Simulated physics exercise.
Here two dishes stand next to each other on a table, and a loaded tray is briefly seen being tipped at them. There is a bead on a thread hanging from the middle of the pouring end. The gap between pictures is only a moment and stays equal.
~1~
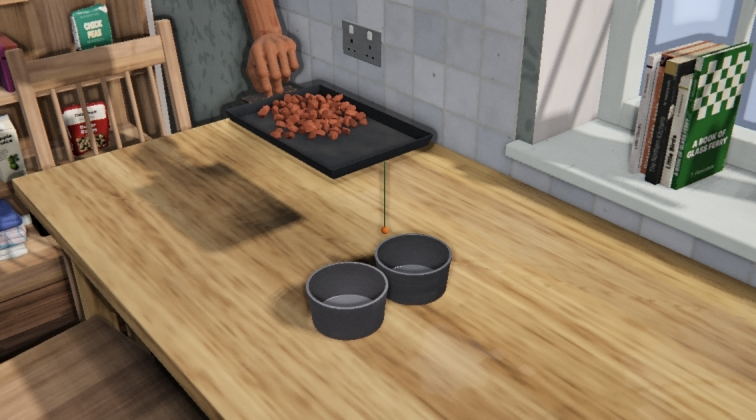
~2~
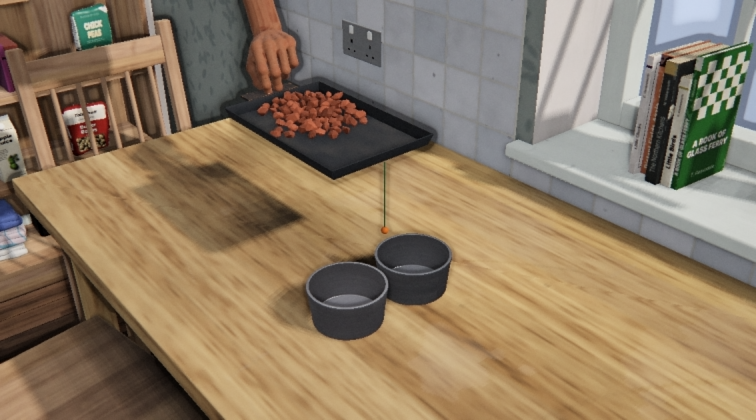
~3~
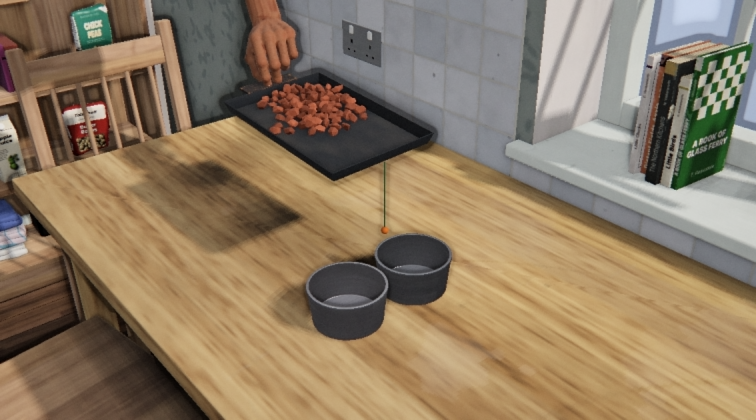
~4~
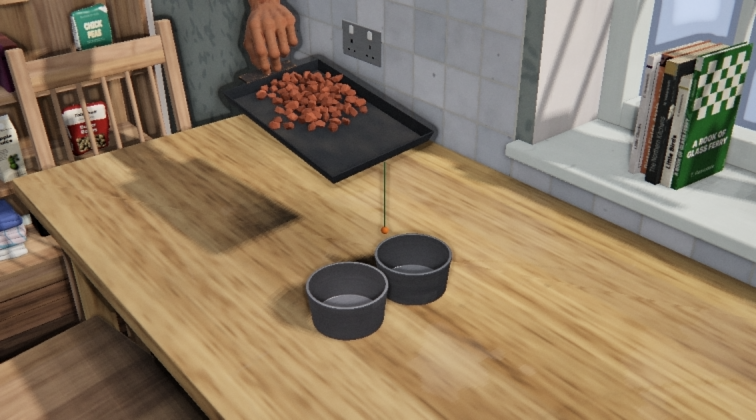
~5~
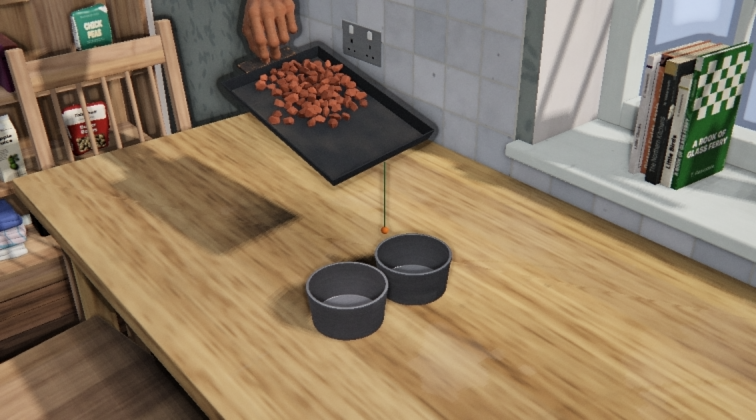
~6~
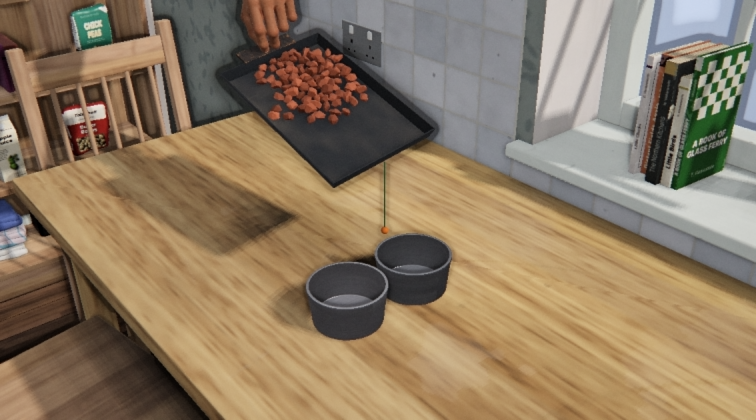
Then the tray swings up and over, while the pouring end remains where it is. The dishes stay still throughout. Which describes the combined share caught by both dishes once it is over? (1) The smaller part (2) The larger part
2.
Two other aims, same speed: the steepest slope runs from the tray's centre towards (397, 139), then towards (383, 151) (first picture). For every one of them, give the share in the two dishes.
That comes to 10 per cent the first time and 40 per cent the second.
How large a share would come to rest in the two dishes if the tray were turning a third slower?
About 60 %.
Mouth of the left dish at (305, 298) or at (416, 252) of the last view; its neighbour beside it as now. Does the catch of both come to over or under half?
Taking them in turn, it's beyond half and then short of half.
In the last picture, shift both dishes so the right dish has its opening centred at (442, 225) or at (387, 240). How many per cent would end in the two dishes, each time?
Around 20 and then 60 per cent.
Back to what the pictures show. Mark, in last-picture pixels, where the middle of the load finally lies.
Roughly at pixel (349, 306).
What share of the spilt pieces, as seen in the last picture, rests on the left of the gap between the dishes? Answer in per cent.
Share to the left: Near 80 per cent.
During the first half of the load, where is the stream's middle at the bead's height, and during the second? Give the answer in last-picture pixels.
Around (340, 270), followed by around (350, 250).
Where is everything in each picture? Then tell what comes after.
In the first picture, corners of the pouring end at (333, 168) and (428, 134), level; middle of the load at (309, 113), bits of crushed brick; left dish at (372, 316); right dish at (438, 283); bead on its thread at (385, 230).
In the second picture, corners of the pouring end at (333, 168) and (428, 134), level; middle of the load at (309, 111).
In the third picture, corners of the pouring end at (333, 170) and (428, 133), tipped barely, lowest at the left corner; middle of the load at (309, 105).
In the fourth picture, corners of the pouring end at (334, 173) and (428, 131), tipped a little, lowest at the left corner; middle of the load at (308, 96).
In the fifth picture, corners of the pouring end at (334, 176) and (429, 129), tipped a little, lowest at the left corner; middle of the load at (308, 88).
In the sixth picture, corners of the pouring end at (334, 179) and (429, 128), tipped clearly, lowest at the left corner; middle of the load at (308, 80); left dish at (372, 316); right dish at (438, 283).
Soon after the last picture, tray tipped steeply; most on the tray; a stray few in the left dish; about a quarter in the air.
A little later, tray tipped past a quarter turn; a small part on the tray; about two thirds in the left dish; a small part in the right dish; a small part outside both; a small part in the air.
Later still, tray tipped past a quarter turn; about two thirds in the left dish; a small part in the right dish; about a quarter outside both.
At rest, tray tipped past a quarter turn; about two thirds in the left dish; a small part in the right dish; about a quarter outside both.
